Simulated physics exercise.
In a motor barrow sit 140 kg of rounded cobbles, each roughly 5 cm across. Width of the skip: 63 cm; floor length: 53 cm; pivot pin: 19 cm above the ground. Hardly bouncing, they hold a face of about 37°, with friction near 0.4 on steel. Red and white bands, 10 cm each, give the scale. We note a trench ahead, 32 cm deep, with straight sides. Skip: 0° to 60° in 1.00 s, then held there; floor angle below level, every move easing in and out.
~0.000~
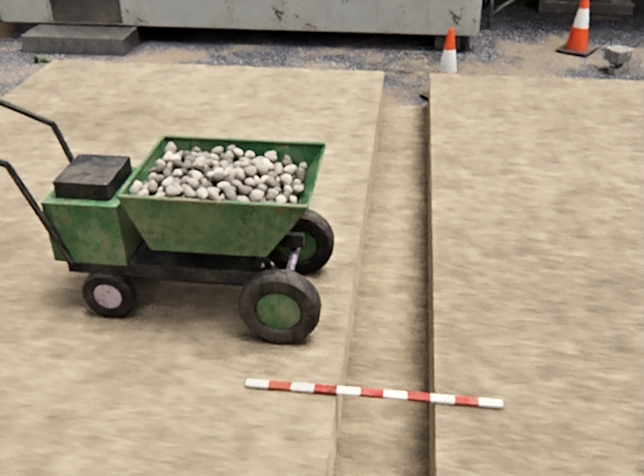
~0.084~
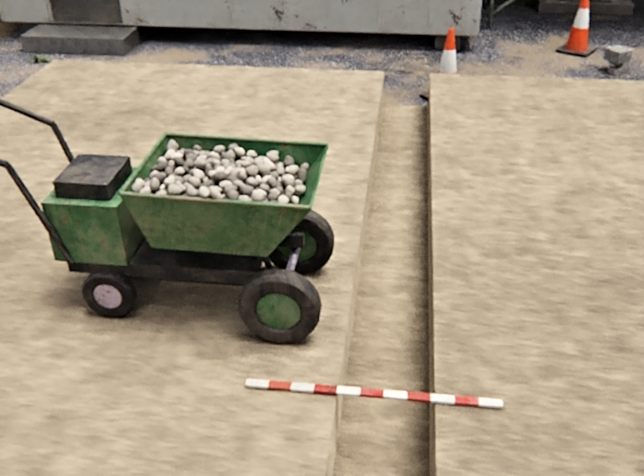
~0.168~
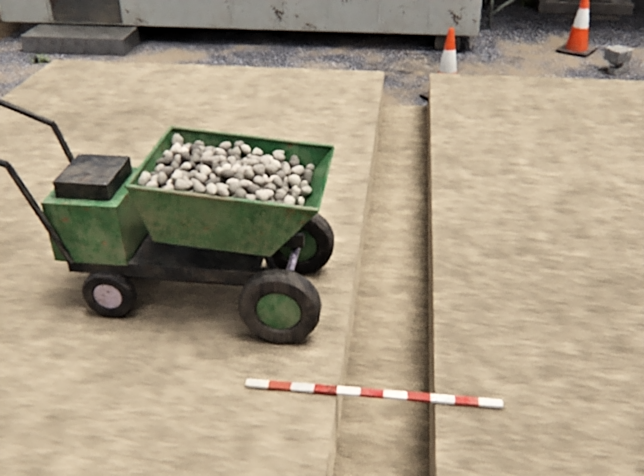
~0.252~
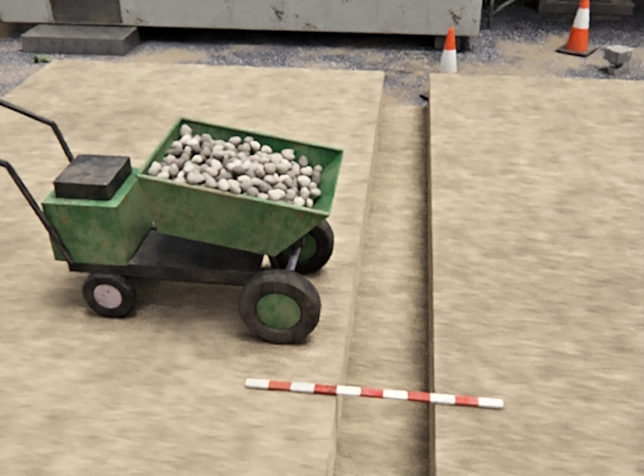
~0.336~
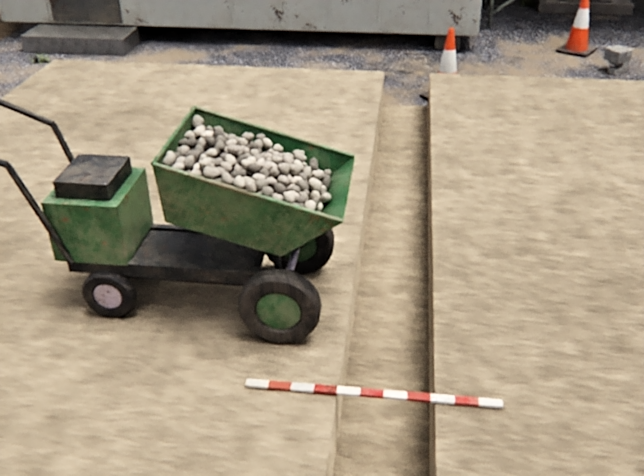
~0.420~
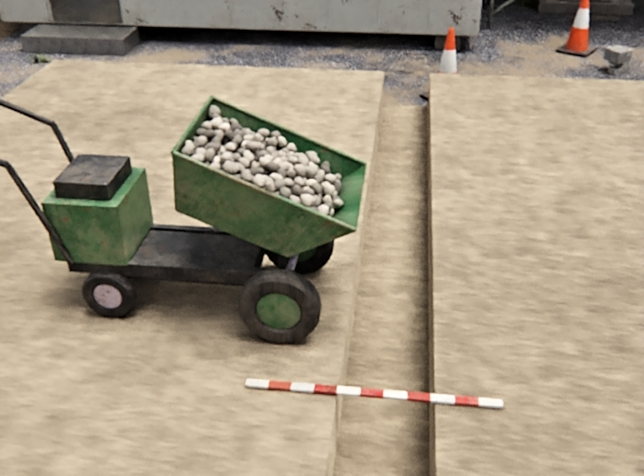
A green motor barrow's skip full of rounded grey cobbles tilts steadily forward to the right.
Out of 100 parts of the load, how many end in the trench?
Some 30 out of 100.
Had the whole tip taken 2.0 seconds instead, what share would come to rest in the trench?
It would come to roughly 40 per cent.
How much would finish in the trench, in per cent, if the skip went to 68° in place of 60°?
Near 50 per cent then.
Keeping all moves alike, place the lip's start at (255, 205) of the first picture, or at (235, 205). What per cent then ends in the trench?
Close to 60 percent in the first case, 65 percent in the second.
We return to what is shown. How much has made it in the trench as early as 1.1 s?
Some 10 per cent.
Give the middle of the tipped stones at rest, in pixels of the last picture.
Around (451, 313).
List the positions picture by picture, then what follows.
In the first frame, lip at (308, 207), floor tilted 0°, highest stones at (213, 164).
In the second frame, lip at (310, 208), floor tilted 1°, highest stones at (205, 162); the stones move at 0.3 m/s on average.
In the third frame, the skip is at 5°, its lip at (318, 211); the top of the load is at (190, 153); the stones move at 0.5 m/s on average.
In the fourth frame, lip at (329, 215), floor tilted 10°, highest stones at (196, 143); the stones move at 0.6 m/s on average.
In the fifth frame, the skip is at 16°, its lip at (342, 222); the top of the load is at (201, 134); the stones move at 0.8 m/s on average.
In the sixth frame, lip at (356, 230), floor tilted 23°, highest stones at (216, 127); the stones move at 0.8 m/s on average.
After 0.8 s the floor is at 51°; 100 % in the skip; the foremost stones are at (388, 242).
After 1.1 s the floor is at 60°; 81 % in the skip, 9 % in the trench, 10 % past the trench; the foremost stones are at (477, 319).
After 1.5 s the floor is at 60°; 51 % in the skip, 12 % in the trench, 36 % past the trench; the foremost stones are at (576, 331).
After 3.4 s the floor is at 60°; 32 % in the skip, 30 % in the trench, 38 % past the trench; the foremost stones are past the picture's edge.
